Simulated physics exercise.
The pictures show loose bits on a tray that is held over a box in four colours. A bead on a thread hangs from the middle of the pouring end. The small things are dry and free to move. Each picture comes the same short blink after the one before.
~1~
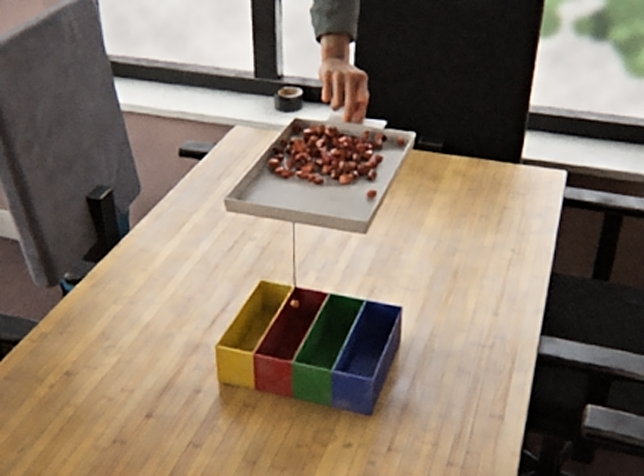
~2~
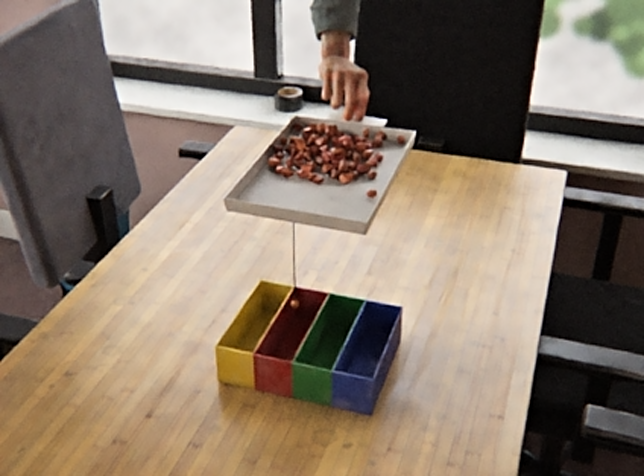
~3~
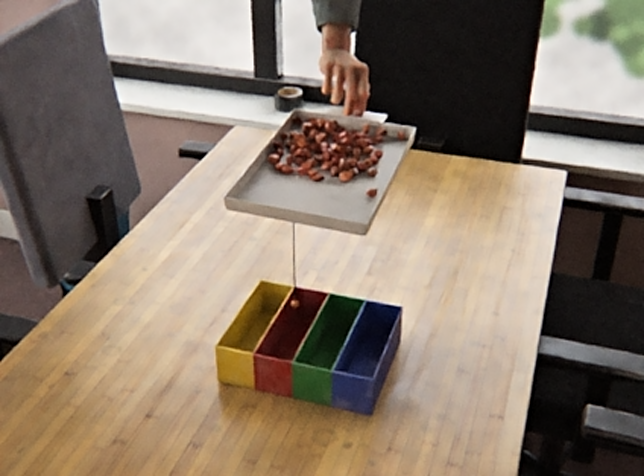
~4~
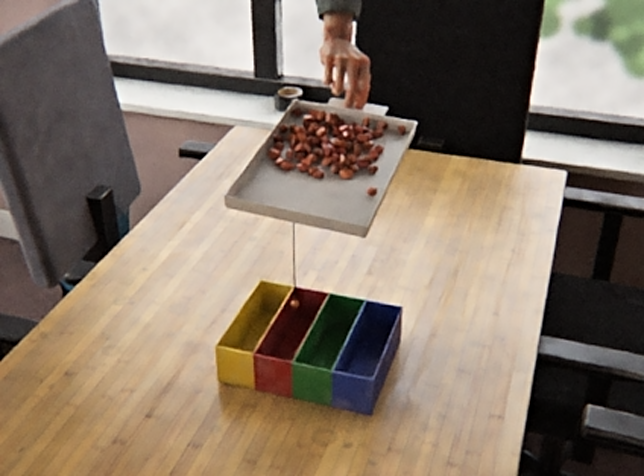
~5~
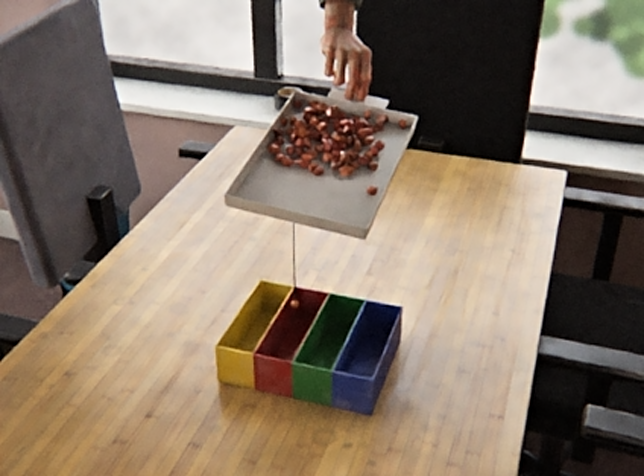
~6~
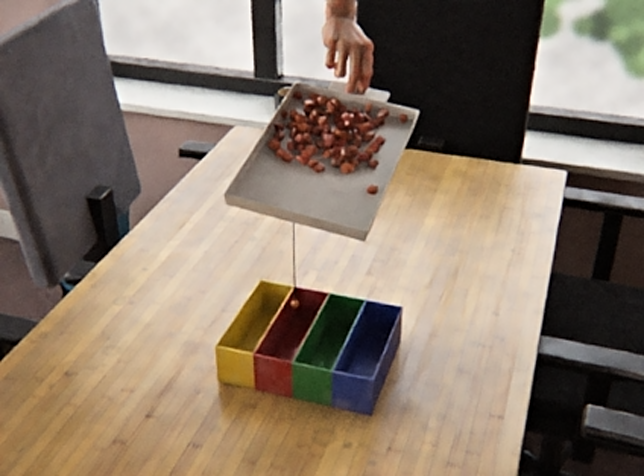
At first, a hand holds a grey tray of reddish-brown bits nearly level above a box with yellow, red, green and blue cells, a bead hanging on a thread beneath it. The hand then gradually raises the tray's far end, slanting it toward the near end, while the bits stay bunched near the back.
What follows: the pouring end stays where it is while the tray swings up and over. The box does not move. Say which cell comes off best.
Most goes to the blue cell.
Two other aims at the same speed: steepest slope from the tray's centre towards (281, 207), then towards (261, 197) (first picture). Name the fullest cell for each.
The first try: That yellow cell. The second: The yellow one.
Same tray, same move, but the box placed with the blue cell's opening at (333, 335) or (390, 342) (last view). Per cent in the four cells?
Roughly 40 per cent, and 100 per cent.
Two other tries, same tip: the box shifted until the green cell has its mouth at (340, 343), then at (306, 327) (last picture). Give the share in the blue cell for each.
Roughly 30 per cent, and 60 per cent.
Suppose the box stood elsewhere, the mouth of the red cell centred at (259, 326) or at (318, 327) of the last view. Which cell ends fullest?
One: The cell in blue. Two: That green cell.
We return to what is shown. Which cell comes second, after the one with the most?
The runner-up: The green one.
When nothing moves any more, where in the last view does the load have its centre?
Around (360, 366).
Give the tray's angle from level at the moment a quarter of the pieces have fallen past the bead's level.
At some 70 degrees.
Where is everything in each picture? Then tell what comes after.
The first picture shows corners of the pouring end at (226, 198) and (366, 221), level; middle of the load at (333, 154), bits of crushed brick; bead on its thread at (295, 304); yellow cell at (235, 364); red cell at (273, 372); green cell at (312, 381); blue cell at (352, 390).
The second picture shows corners of the pouring end at (226, 197) and (366, 221), level; middle of the load at (333, 153).
The third picture shows corners of the pouring end at (226, 196) and (366, 223), tipped barely, lowest at the right corner; middle of the load at (333, 149).
The fourth picture shows corners of the pouring end at (226, 195) and (366, 225), tipped a little, lowest at the right corner; middle of the load at (334, 143).
The fifth picture shows corners of the pouring end at (226, 194) and (366, 227), tipped a little, lowest at the right corner; middle of the load at (334, 138).
The sixth picture shows corners of the pouring end at (226, 193) and (366, 230), tipped a little, lowest at the right corner; middle of the load at (334, 132); yellow cell at (235, 364); red cell at (273, 372); green cell at (312, 381); blue cell at (352, 390).
Soon, tray tipped steeply; nearly all on the tray; a stray few in the blue cell; a small part falling or outside the box.
A while on, tray tipped right over; about half on the tray; about a quarter in the blue cell; a small part in the green cell; a small part falling or outside the box.
Towards the end, tray tipped past a quarter turn; about two thirds in the blue cell; about a third in the green cell; a stray few in the red cell; a small part falling or outside the box.
Finally, tray tipped past a quarter turn; about two thirds in the blue cell; about a third in the green cell; a stray few in the red cell; none in the yellow cell; a small part outside the box.
